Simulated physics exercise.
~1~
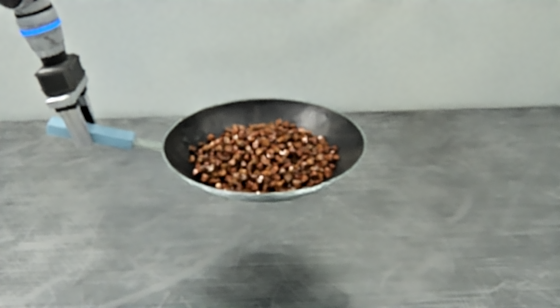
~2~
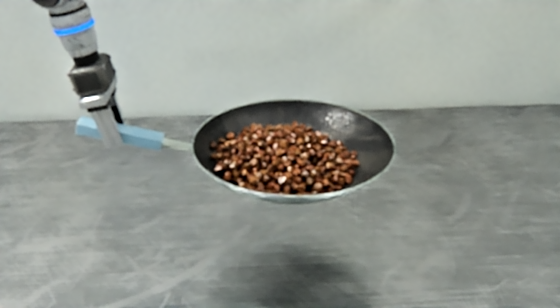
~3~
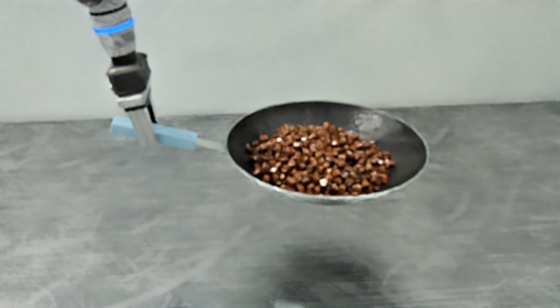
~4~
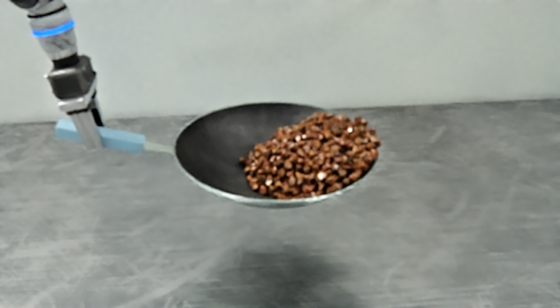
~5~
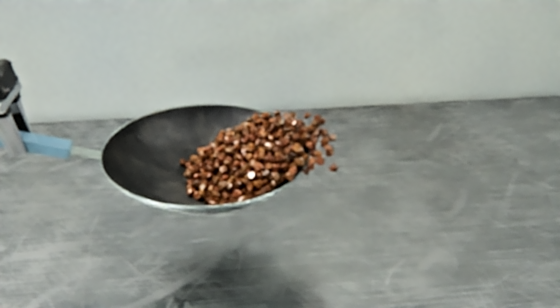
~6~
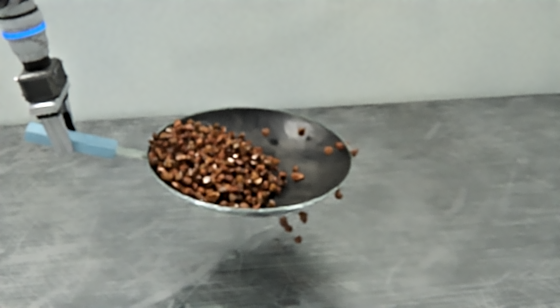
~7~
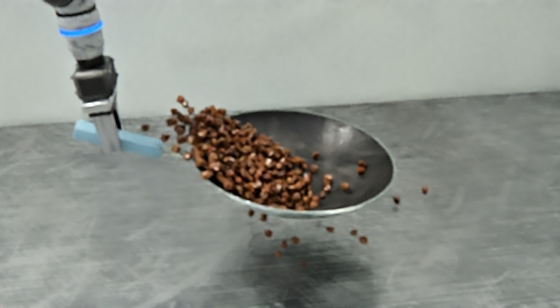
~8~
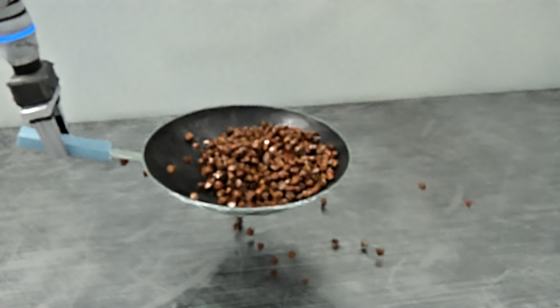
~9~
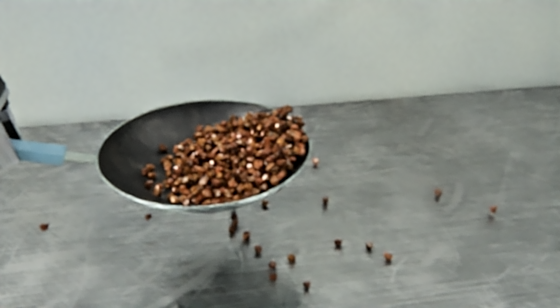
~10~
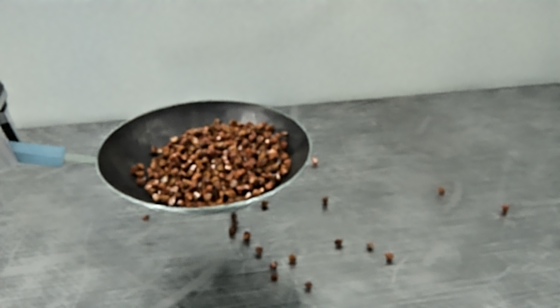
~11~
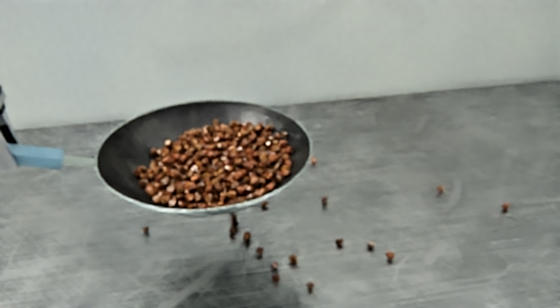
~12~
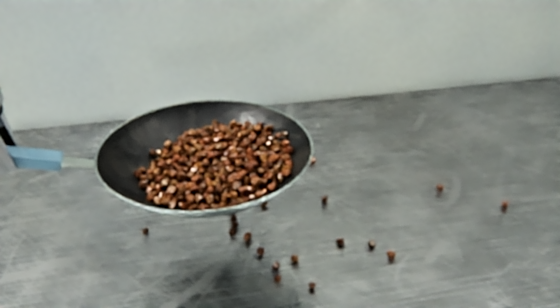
A robot arm holding a dark wok full of small brown pellets by its blue handle slid it right, then jerked it left, right and left again, spilling some onto the grey surface before stopping with most still heaped inside.
